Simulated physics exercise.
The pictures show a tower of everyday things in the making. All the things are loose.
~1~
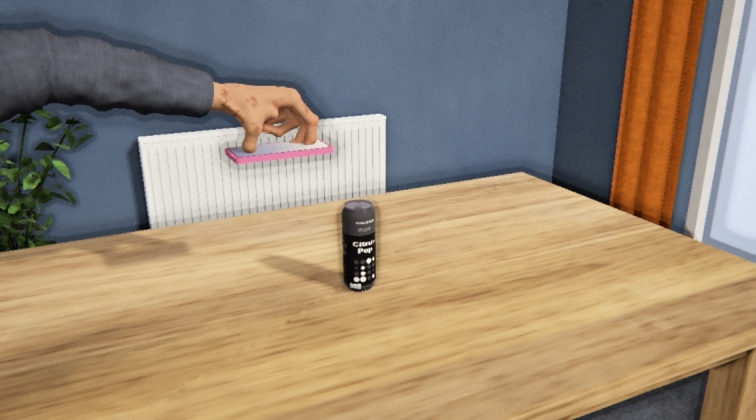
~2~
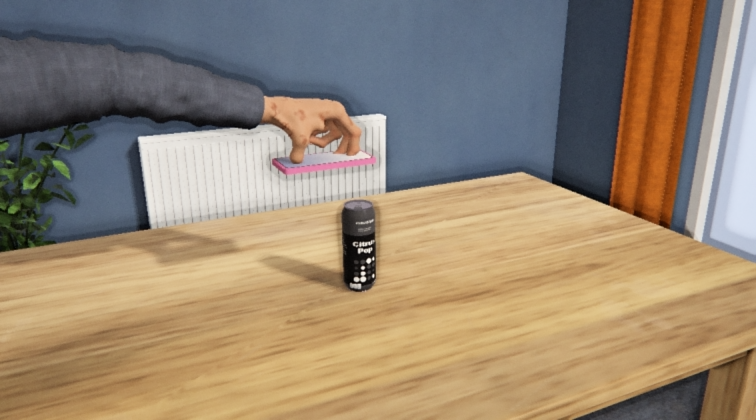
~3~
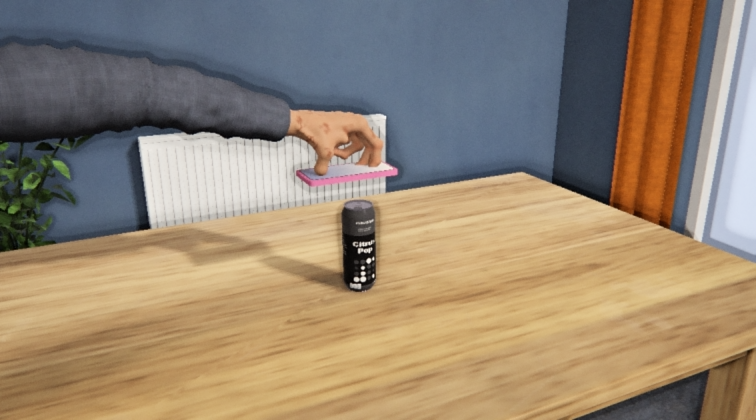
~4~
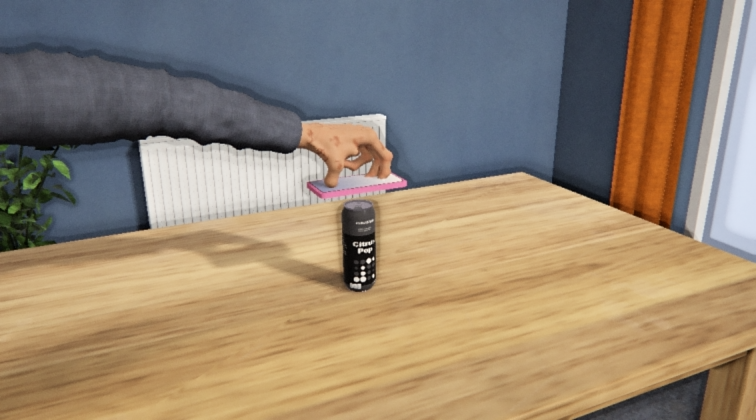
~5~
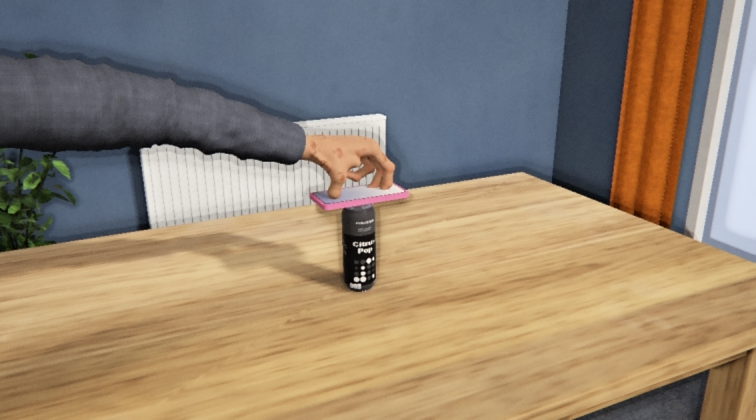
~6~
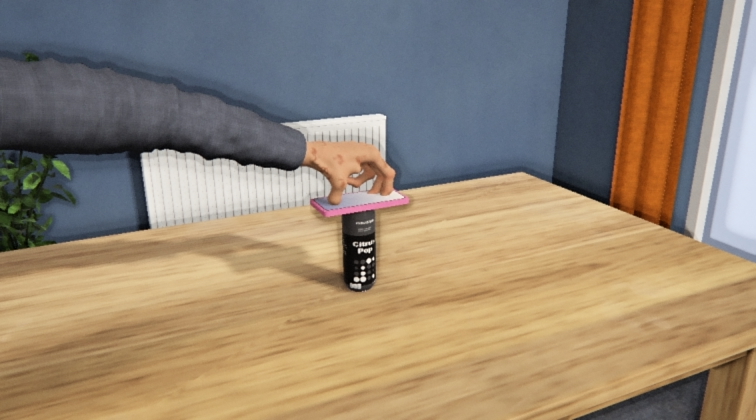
An arm in a dark grey sleeve reaches in from the left over a wooden table, seen from slightly above by a still camera in a blue-walled room. A black can stands upright on the table, with a white radiator behind, a green plant at left and an orange curtain at right. The hand carries a flat pink phone rightward, then lowers it onto the can's top.
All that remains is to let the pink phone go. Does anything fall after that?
Outcome: The pile keeps its balance.
Then, 0.20 s later than the last frame, all is still.
Then, 0.50 s later than the last frame, pink phone resting near (359, 202).
When it is over, both as before. End places, in pixels of the last picture, pink phone near (359, 202). The pile stays up.
